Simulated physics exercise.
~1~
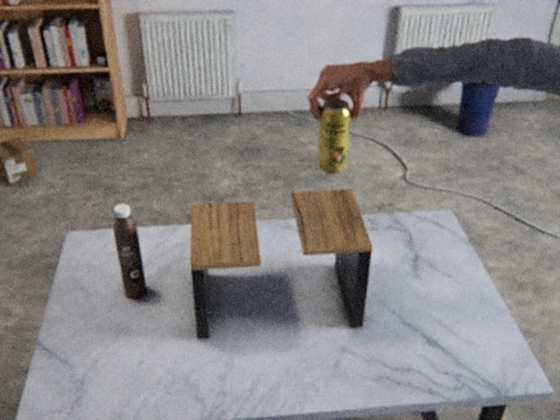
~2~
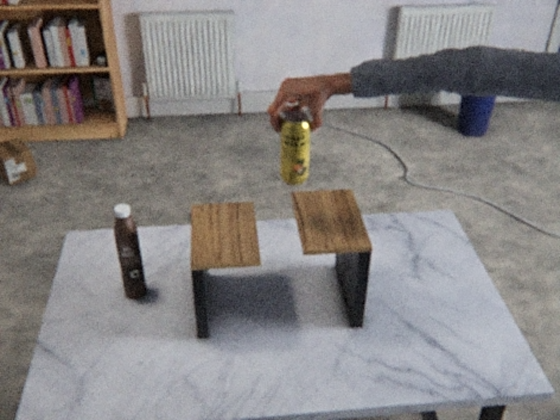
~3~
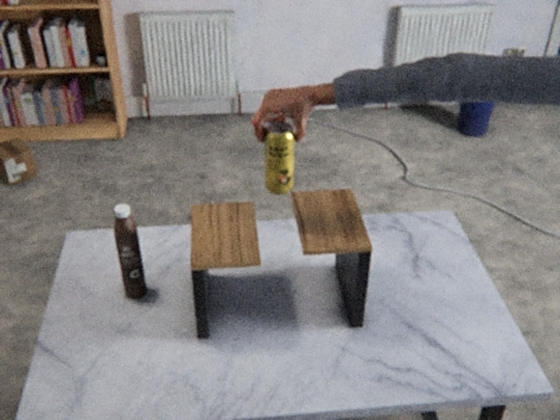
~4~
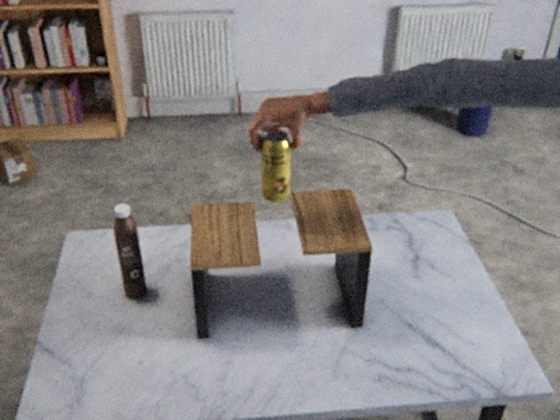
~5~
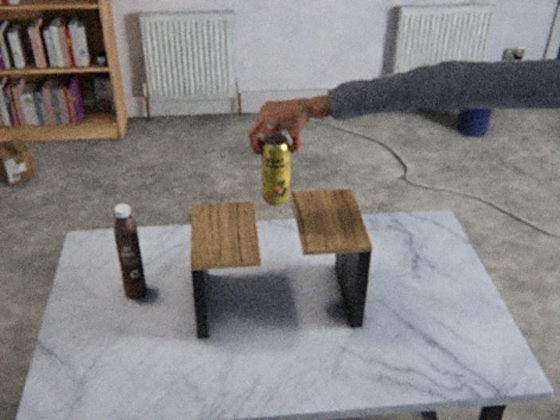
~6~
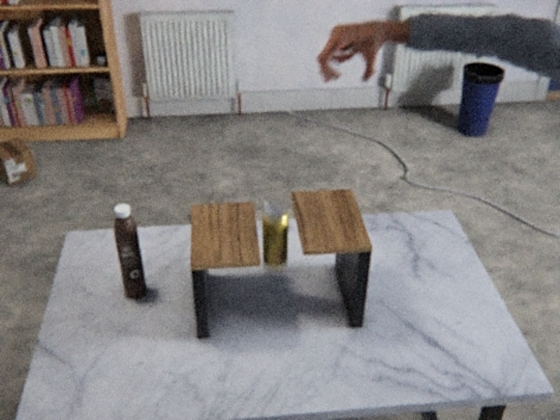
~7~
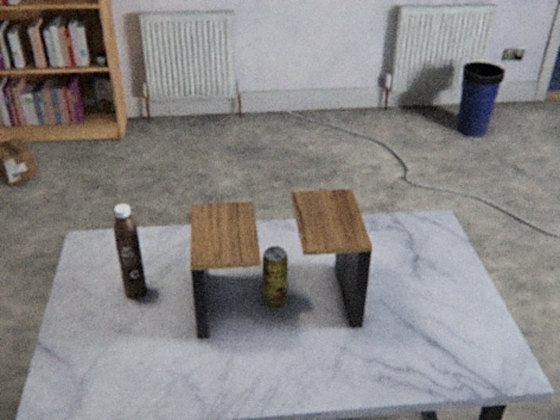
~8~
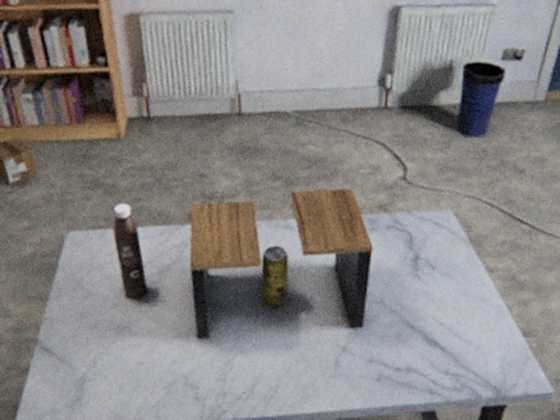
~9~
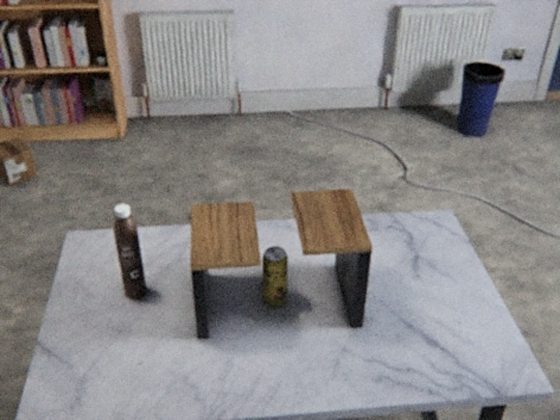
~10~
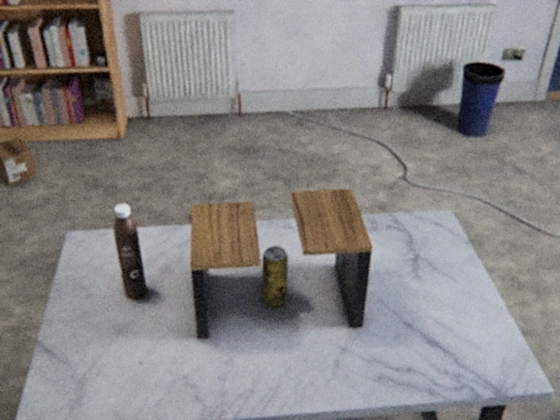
On a marble-topped table in a carpeted room, a hand moves a yellow can left over the gap between two wood-topped stands and releases it; the can drops through and stands upright on the tabletop, while the brown bottle at left stays put.
